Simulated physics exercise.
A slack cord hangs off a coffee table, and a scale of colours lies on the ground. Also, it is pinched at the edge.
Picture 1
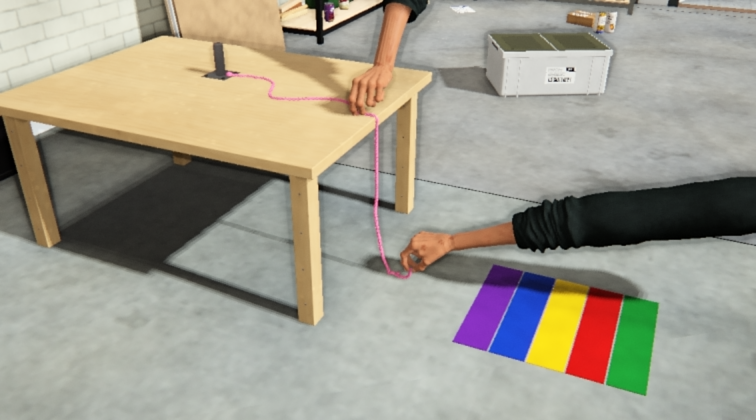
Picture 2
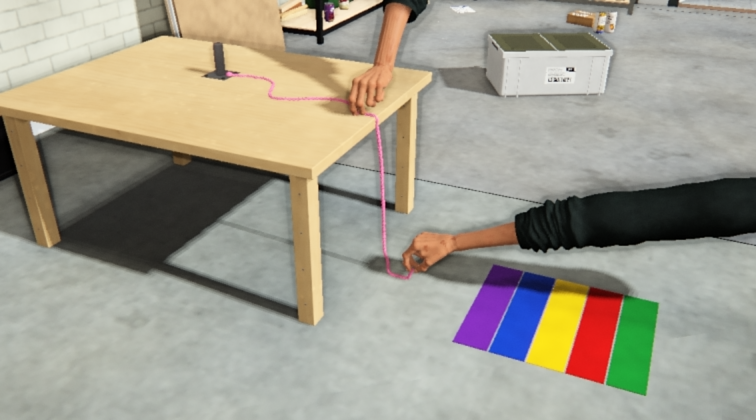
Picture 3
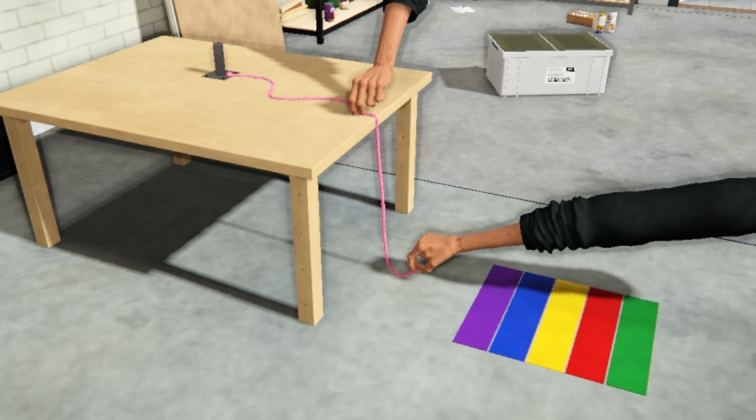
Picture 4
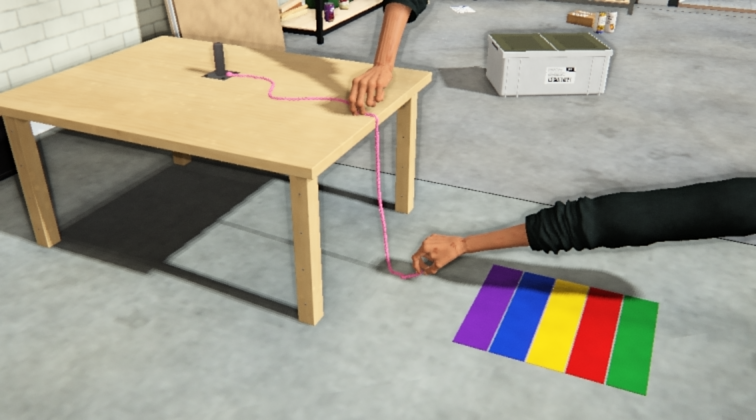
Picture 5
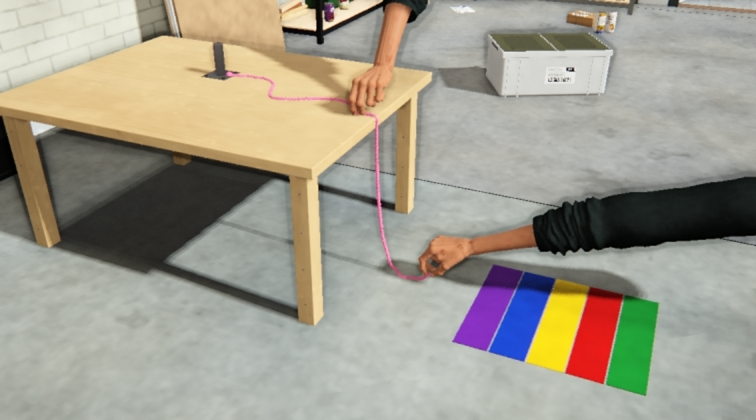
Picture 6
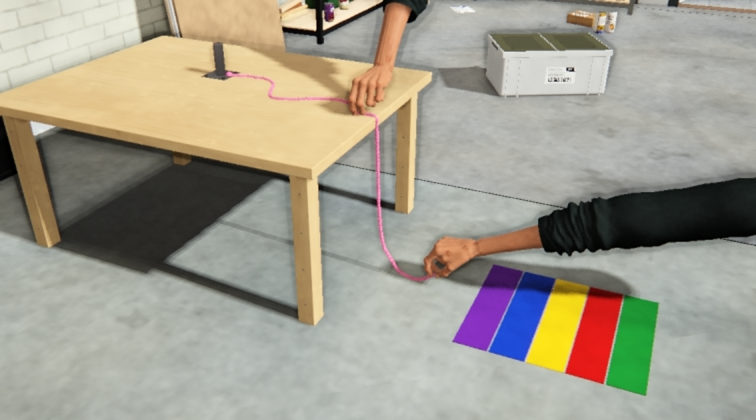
A dark-sleeved hand holding the low end of a slack pink cord moves slightly rightward just above a grey concrete floor, seen from a raised, steady viewpoint. The cord runs from a small dark stand across a pale wooden table, where another hand pinches it at the edge, near purple, blue, yellow, red and green floor stripes. The hanging length shifts and curves gently rightward below.
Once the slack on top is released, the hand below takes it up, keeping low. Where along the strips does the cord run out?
Over the yellow strip.
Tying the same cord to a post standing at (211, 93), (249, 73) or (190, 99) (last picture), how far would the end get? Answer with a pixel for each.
Places per try: (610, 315); (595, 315); (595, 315).
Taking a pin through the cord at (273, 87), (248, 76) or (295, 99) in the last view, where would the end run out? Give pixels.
Roughly (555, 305), (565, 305) and (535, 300), in that order.
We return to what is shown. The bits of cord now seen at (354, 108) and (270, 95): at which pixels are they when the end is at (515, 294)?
They move to (379, 121) and (299, 93) respectively.
Soon after, end near (515, 294); over blue.
After that, end near (549, 303); over yellow.
At the stop, end near (568, 307); over yellow. Over yellow.
